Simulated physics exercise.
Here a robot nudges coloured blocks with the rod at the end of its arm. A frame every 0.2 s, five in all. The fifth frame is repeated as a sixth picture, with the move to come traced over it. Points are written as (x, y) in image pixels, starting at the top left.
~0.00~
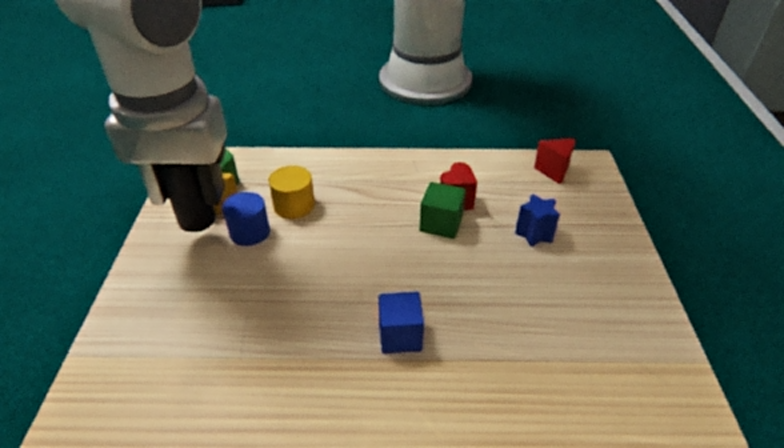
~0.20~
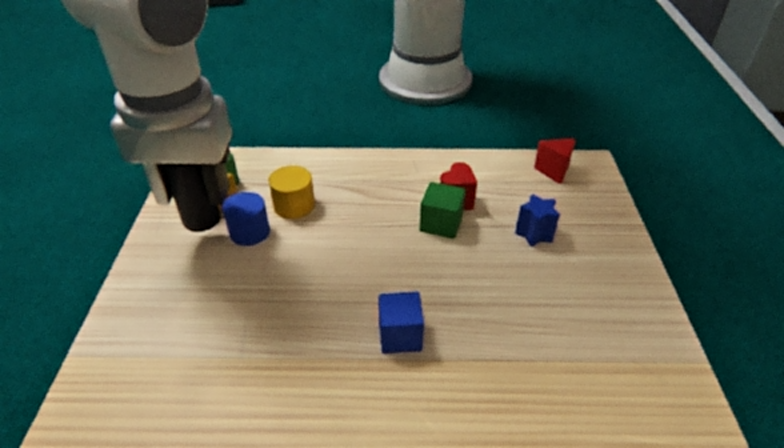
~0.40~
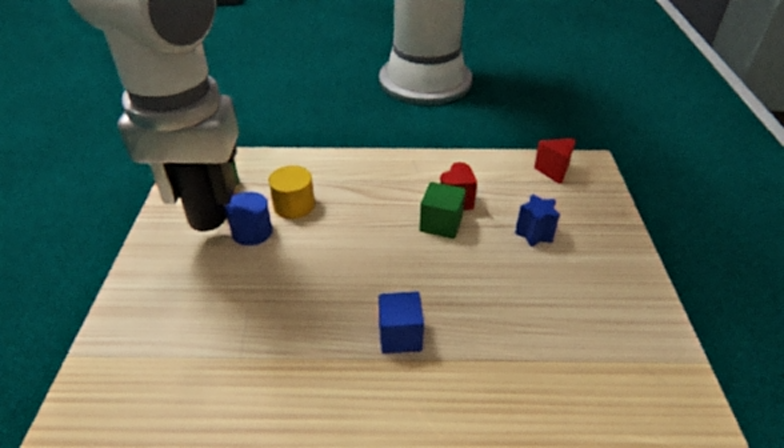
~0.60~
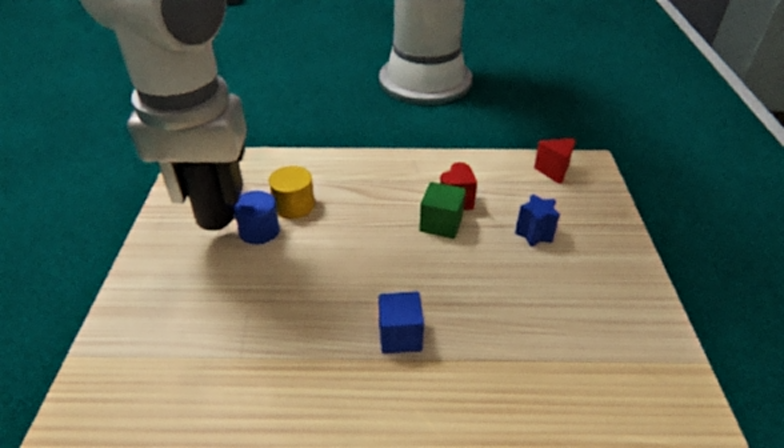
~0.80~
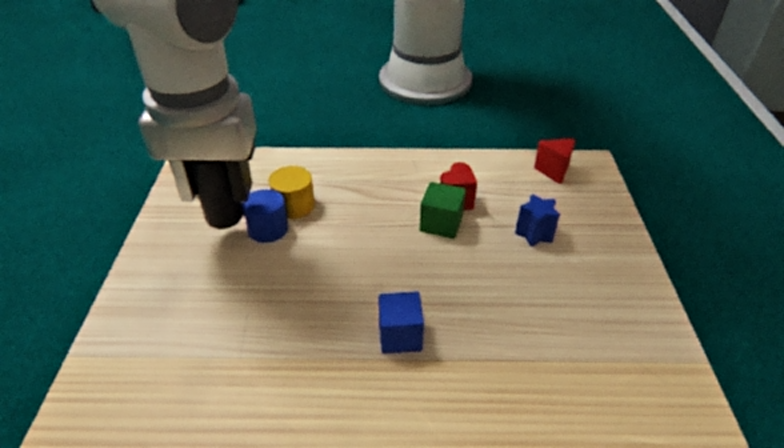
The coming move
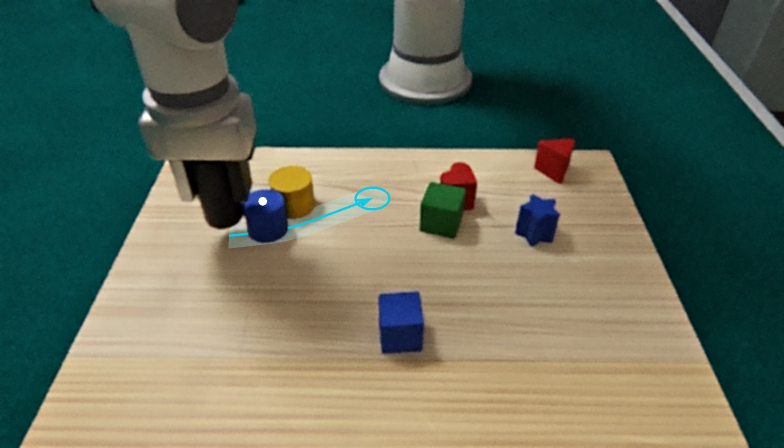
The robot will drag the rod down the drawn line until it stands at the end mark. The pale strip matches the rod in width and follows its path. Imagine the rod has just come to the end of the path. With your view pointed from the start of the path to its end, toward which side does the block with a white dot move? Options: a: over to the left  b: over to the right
b.
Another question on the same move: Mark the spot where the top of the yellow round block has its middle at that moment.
It comes to (319, 163).
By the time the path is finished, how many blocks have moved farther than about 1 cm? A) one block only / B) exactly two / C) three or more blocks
Correct choice: B.
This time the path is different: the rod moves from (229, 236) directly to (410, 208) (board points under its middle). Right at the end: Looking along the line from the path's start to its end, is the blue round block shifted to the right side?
Going by the path, yes.
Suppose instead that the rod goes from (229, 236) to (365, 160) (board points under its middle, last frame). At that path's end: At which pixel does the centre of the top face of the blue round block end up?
At pixel (302, 195).
The line goes from (229, 236) via (282, 229) and (329, 214), ending at (372, 198); the dot is on the blue round block.
On the path given first. One third of the way, rod at (279, 212); blue round block at (317, 197); yellow round block at (305, 172).
Two thirds of the way, rod at (328, 197); blue round block at (365, 190); yellow round block at (317, 164).
At the end, rod at (372, 181); yellow three-sided block unmoved; blue round block at (398, 188); yellow round block at (319, 163).
